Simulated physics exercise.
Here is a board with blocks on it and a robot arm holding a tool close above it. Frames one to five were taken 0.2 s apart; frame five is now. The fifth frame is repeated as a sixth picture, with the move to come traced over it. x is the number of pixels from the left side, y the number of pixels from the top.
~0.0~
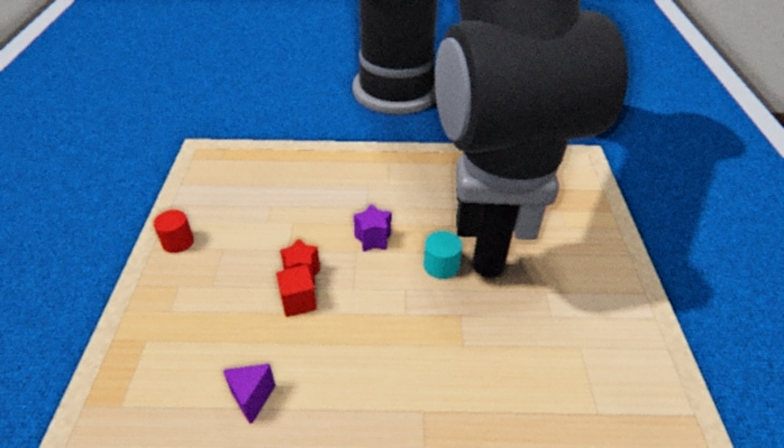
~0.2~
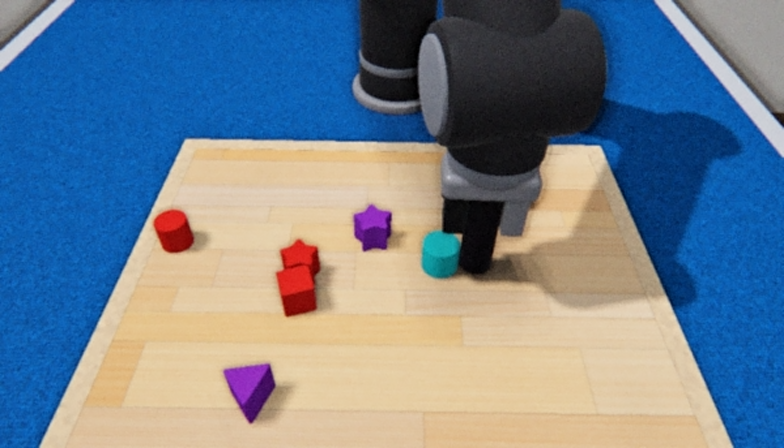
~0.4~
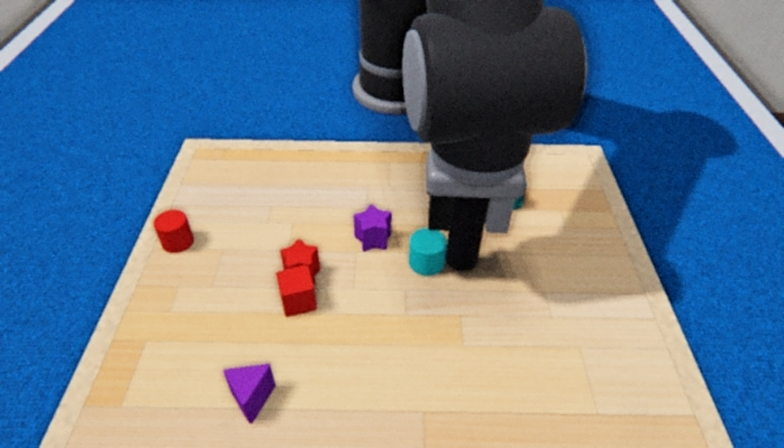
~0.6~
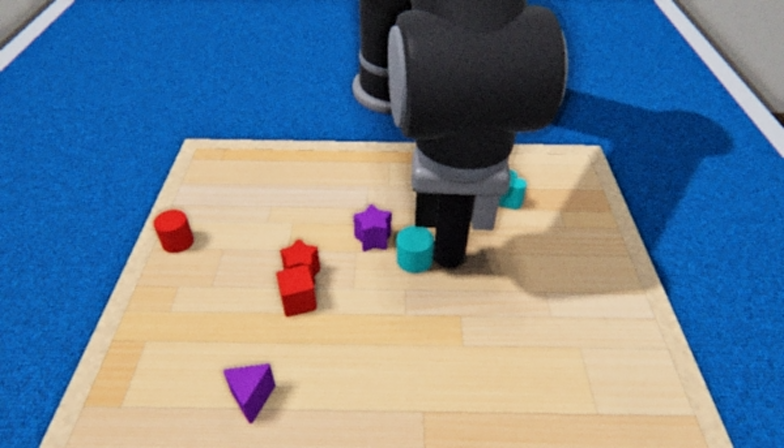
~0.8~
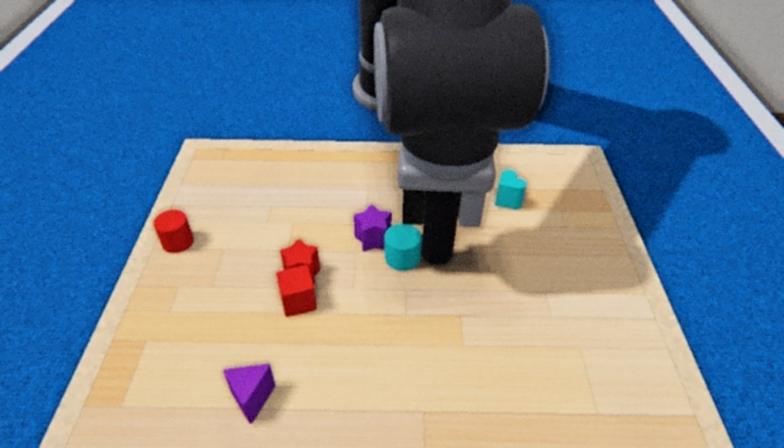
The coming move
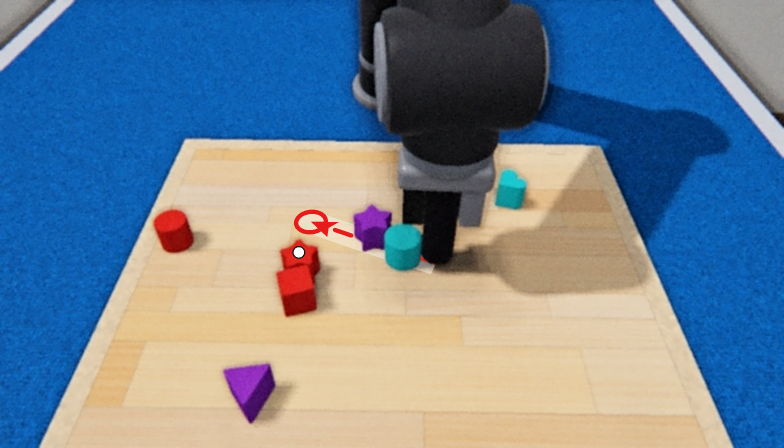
On a light wooden board set over blue flooring, a black robot arm holds its tool beside a turquoise disc. The tool pushes the disc slowly left, a short way toward the purple star block, uncovering another turquoise block behind the arm, while the red blocks stay still.
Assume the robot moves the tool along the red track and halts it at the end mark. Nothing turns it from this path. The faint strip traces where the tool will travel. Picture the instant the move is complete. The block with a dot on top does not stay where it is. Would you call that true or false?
It is false.
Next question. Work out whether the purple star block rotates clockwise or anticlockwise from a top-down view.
Clockwise, looking down.
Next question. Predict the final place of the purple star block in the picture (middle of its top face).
Roughly at (288, 187).
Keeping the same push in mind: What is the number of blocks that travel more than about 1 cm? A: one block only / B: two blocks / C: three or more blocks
B (two blocks)
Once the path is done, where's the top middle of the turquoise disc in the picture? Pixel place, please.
The middle of its upper face will lie at (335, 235).
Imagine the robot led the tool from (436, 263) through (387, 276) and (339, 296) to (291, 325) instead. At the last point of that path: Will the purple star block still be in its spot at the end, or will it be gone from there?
That block ends up displaced.
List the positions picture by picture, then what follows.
Tool tip at (488, 266); block tops, red star block at (299, 252); purple star block at (373, 217); turquoise disc at (444, 243), in the first picture.
Tool at (475, 262); turquoise disc at (442, 243), in the second picture.
Tool at (462, 259); turquoise disc at (428, 240), in the third picture.
Tool at (449, 256); turquoise disc at (416, 238), in the fourth picture.
Tool at (437, 254); red star block at (299, 252); purple star block at (373, 217); turquoise disc at (404, 235), in the fifth picture.
Path on the board, from (436, 263) directly to (311, 222); the dot is on the red star block.
The first path, step by step. One third of the way, tool at (391, 240); purple star block at (355, 212), turned 70° clockwise; turquoise disc at (359, 235).
Two thirds of the way, tool at (349, 226); purple star block at (325, 201), turned 95° clockwise; turquoise disc at (335, 235).
At the end, tool at (310, 213); red star block in place; purple star block at (288, 187), turned 100° clockwise; turquoise disc at (335, 235).
